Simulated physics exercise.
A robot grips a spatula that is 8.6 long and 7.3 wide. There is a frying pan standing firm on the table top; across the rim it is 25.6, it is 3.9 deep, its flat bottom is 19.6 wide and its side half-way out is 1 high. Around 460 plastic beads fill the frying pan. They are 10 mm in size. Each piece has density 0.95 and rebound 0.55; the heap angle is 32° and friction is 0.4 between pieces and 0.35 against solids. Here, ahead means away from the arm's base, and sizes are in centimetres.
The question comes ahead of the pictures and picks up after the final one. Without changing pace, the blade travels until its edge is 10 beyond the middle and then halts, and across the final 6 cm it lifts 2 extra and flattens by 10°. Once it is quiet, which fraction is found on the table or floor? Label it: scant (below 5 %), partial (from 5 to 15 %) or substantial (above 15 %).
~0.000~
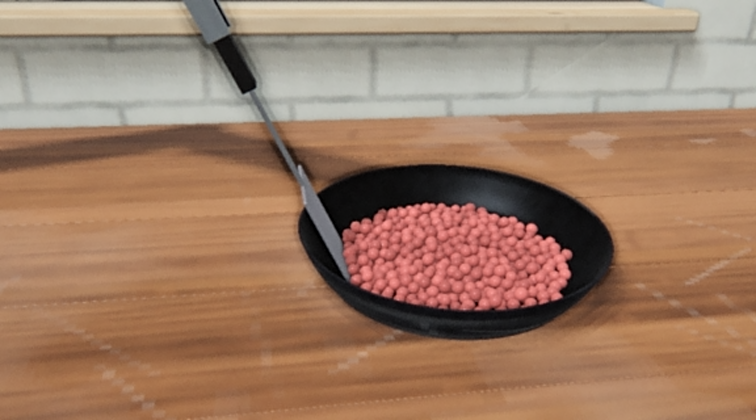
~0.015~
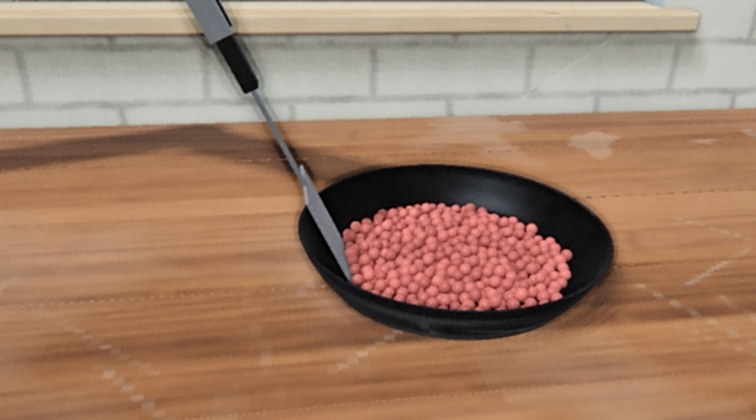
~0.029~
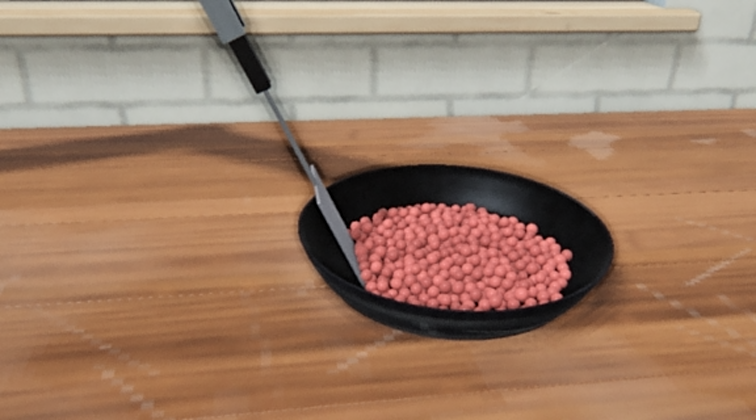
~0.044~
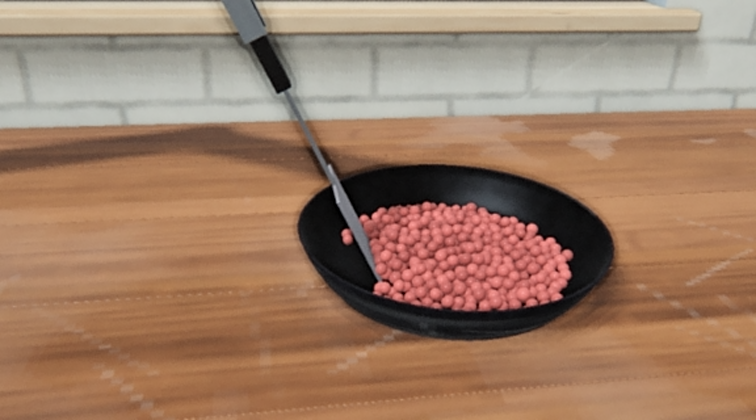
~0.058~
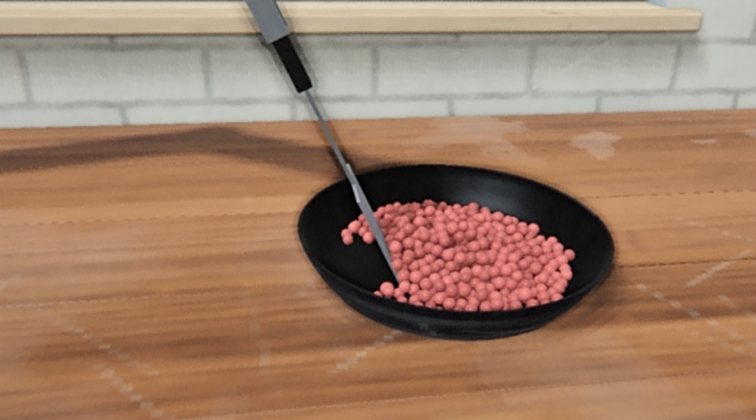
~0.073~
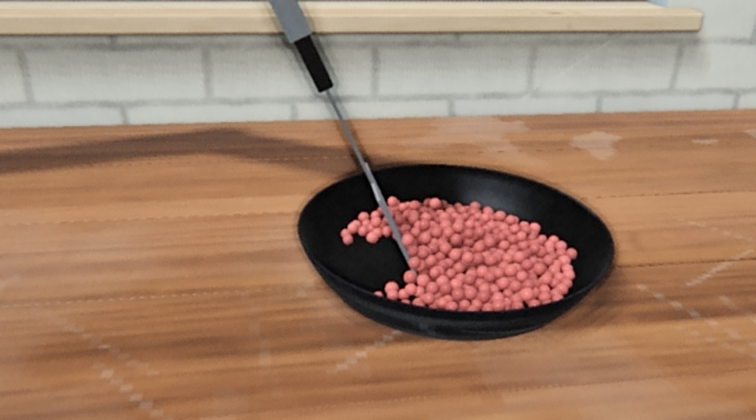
Substantial (above 15 %).
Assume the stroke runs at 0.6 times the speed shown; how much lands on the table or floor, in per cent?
Estimate: Approx. 15 %.
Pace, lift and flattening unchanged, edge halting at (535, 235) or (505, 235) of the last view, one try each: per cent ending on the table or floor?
First try about 5 percent, second about 0 percent.
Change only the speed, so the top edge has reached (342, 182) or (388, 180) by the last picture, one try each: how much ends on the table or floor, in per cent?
Try one roughly 10 per cent; try two roughly 25 per cent.
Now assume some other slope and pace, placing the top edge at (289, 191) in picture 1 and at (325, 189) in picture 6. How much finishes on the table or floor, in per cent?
About 10 per cent.
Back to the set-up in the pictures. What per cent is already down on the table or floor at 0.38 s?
That would be near 10 per cent, give or take.
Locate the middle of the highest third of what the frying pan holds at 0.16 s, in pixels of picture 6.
The middle sits at approx. (532, 237).
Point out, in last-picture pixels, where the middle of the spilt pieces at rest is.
Roughly at (723, 250) in the final view.
By 0.12 s, sloping 65°, highest piece 5 above the table; 460 in the frying pan.
By 0.16 s, sloping 62°, highest piece 5 above the table; 460 in the frying pan.
By 0.38 s, sloping 55°, highest piece 13 above the table; 358 in the frying pan, 51 on the table or floor, 51 on the blade or in flight.
By 1.43 s, sloping 55°, highest piece 3 above the table; 357 in the frying pan, 103 on the table or floor.
Final count, 357 in the frying pan, 103 on the table or floor. That is 22 % on the table or floor.
